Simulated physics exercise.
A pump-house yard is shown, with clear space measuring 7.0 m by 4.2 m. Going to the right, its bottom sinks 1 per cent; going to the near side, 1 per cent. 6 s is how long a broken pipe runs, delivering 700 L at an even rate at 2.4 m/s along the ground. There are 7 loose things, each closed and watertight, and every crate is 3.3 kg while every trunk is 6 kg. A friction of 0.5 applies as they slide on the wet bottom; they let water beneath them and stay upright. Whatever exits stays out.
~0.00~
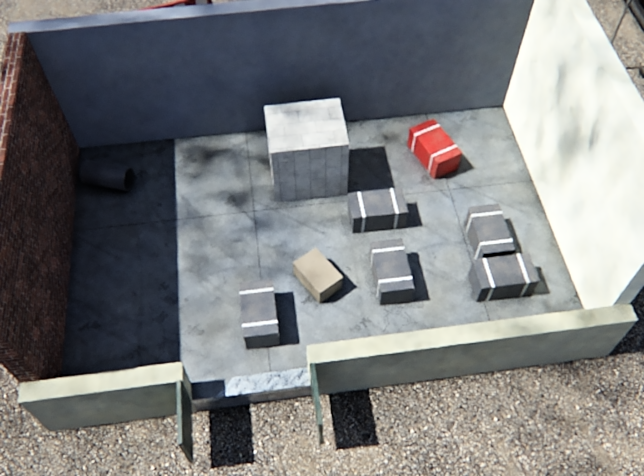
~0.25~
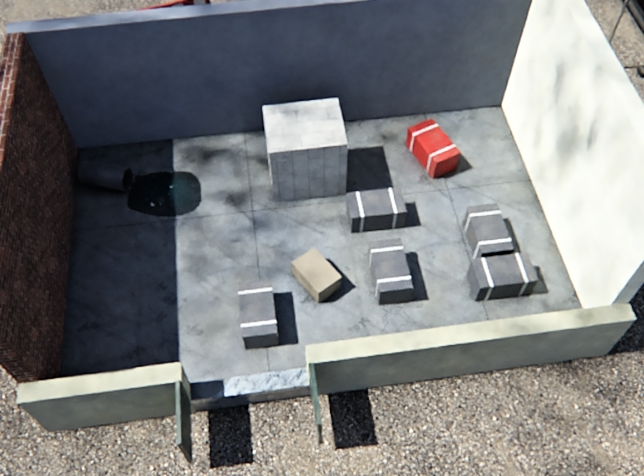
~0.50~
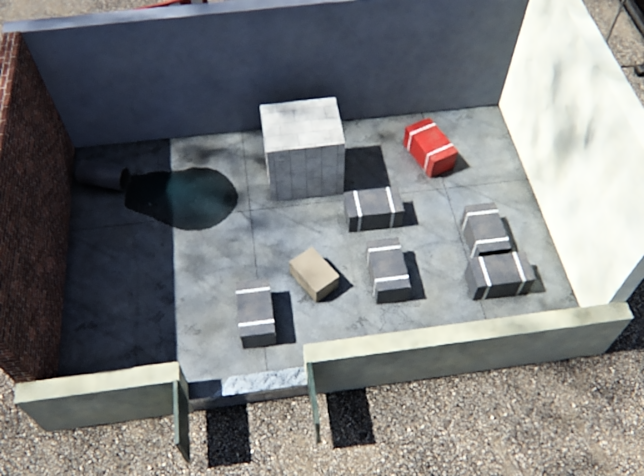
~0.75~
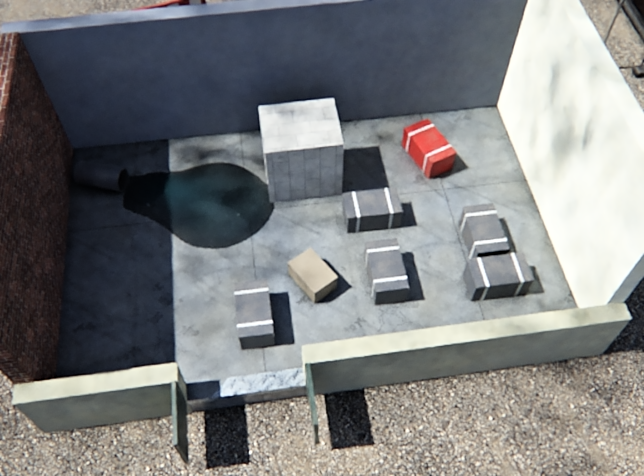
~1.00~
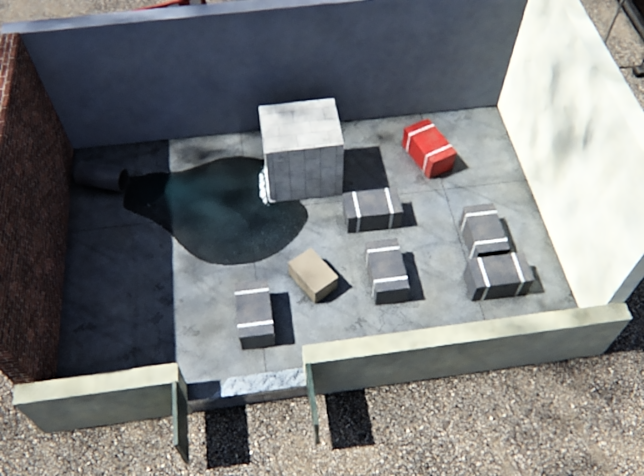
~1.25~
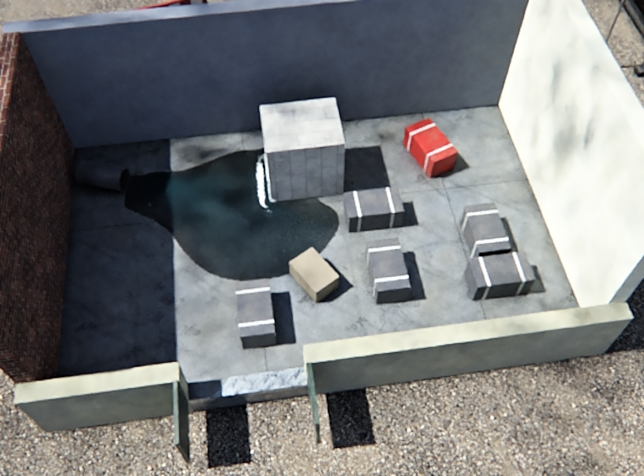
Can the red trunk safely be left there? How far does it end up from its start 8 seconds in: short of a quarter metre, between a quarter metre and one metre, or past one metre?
Short of a quarter metre.
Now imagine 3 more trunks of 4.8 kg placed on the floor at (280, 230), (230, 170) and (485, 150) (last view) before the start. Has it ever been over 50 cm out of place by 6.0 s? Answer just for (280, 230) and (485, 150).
Order as asked - surpassed, not reached.
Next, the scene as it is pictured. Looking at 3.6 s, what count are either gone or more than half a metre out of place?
By that point, 2.
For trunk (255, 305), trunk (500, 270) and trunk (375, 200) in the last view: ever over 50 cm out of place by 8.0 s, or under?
In that order: Past it, past it, under.
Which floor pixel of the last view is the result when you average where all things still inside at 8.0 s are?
Around (441, 246).
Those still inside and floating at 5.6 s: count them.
Total: 4.
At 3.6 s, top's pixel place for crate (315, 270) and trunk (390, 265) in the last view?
First near (396, 319), second near (471, 297).
After 1.8 s the red trunk is near (431, 139), 0.0 m from its start, aground; 0 of 7 are out; 0 afloat.
After 3.6 s the red trunk is near (431, 139), 0.0 m from its start, aground; 0 of 7 are out; 2 afloat.
After 5.6 s the red trunk is near (431, 139), 0.0 m from its start, aground; 0 of 7 are out; 4 afloat.
After 8.0 s the red trunk is near (431, 139), 0.0 m from its start, aground; 0 of 7 are out; 5 afloat.
